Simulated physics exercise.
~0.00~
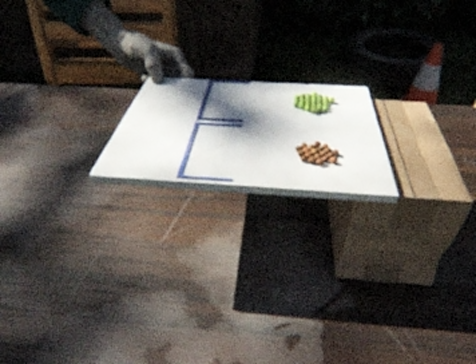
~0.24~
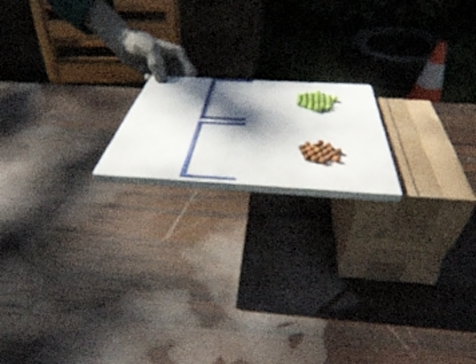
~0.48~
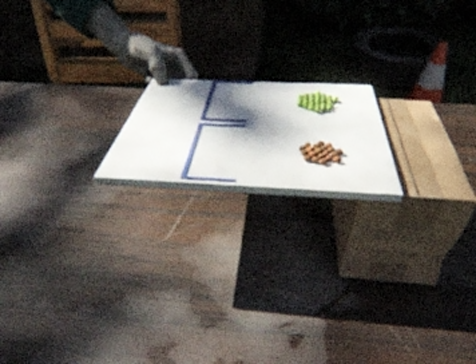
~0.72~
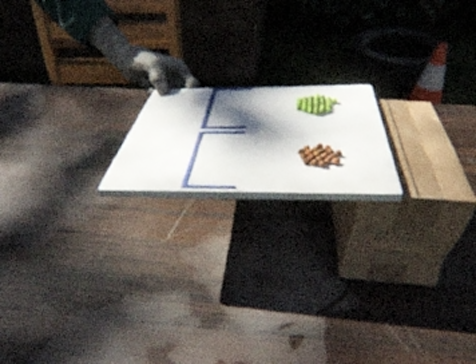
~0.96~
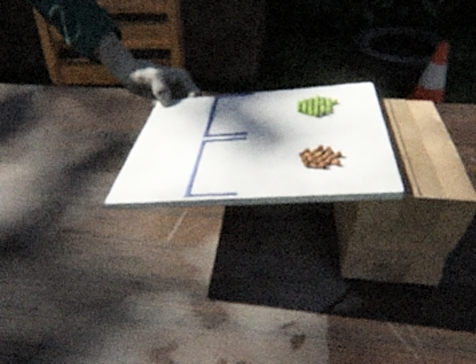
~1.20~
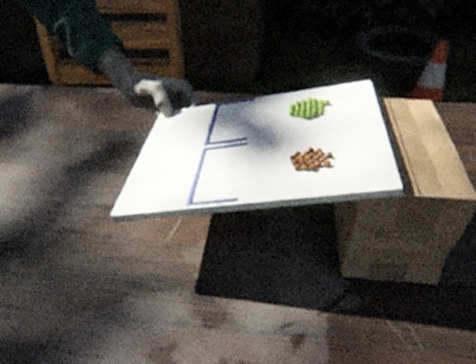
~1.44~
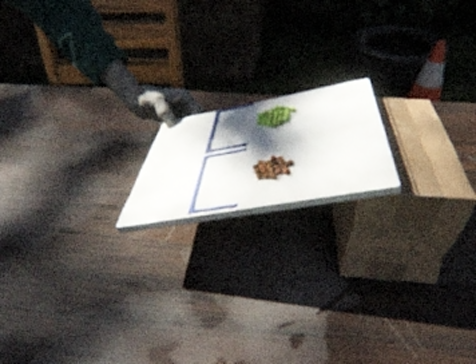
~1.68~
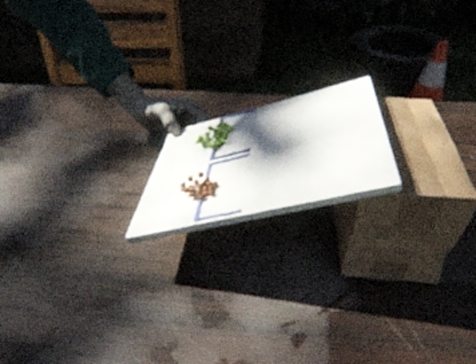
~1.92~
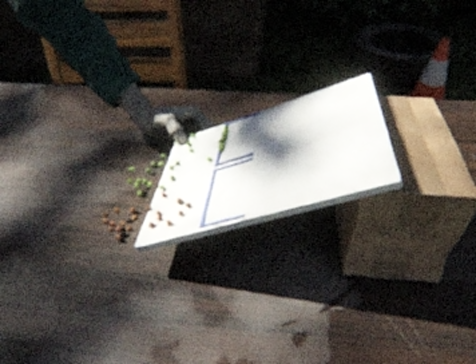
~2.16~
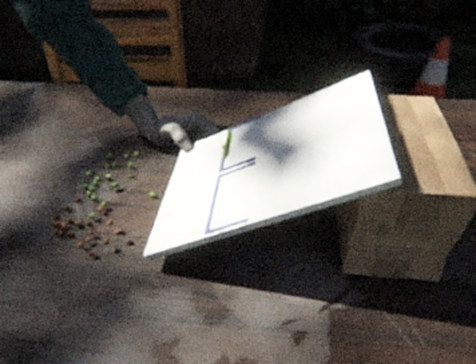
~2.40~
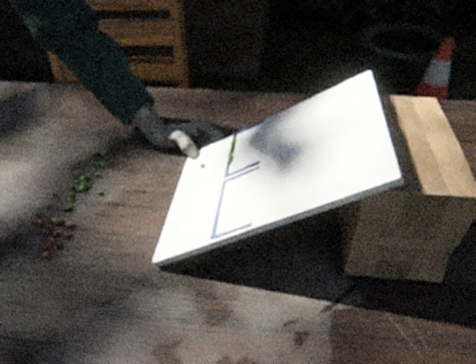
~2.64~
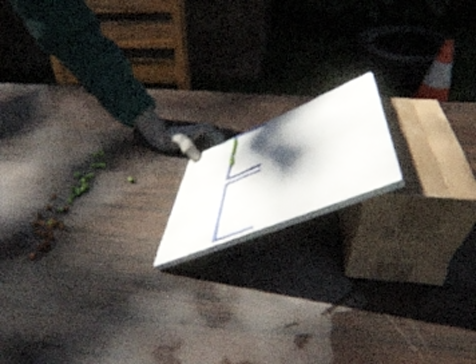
On a wooden table, a gloved hand lowered the left end of a white board propped on a box, and piles of green and brown bits slid left past the blue strips, most spilling onto the table while some green stayed on the tilted board.
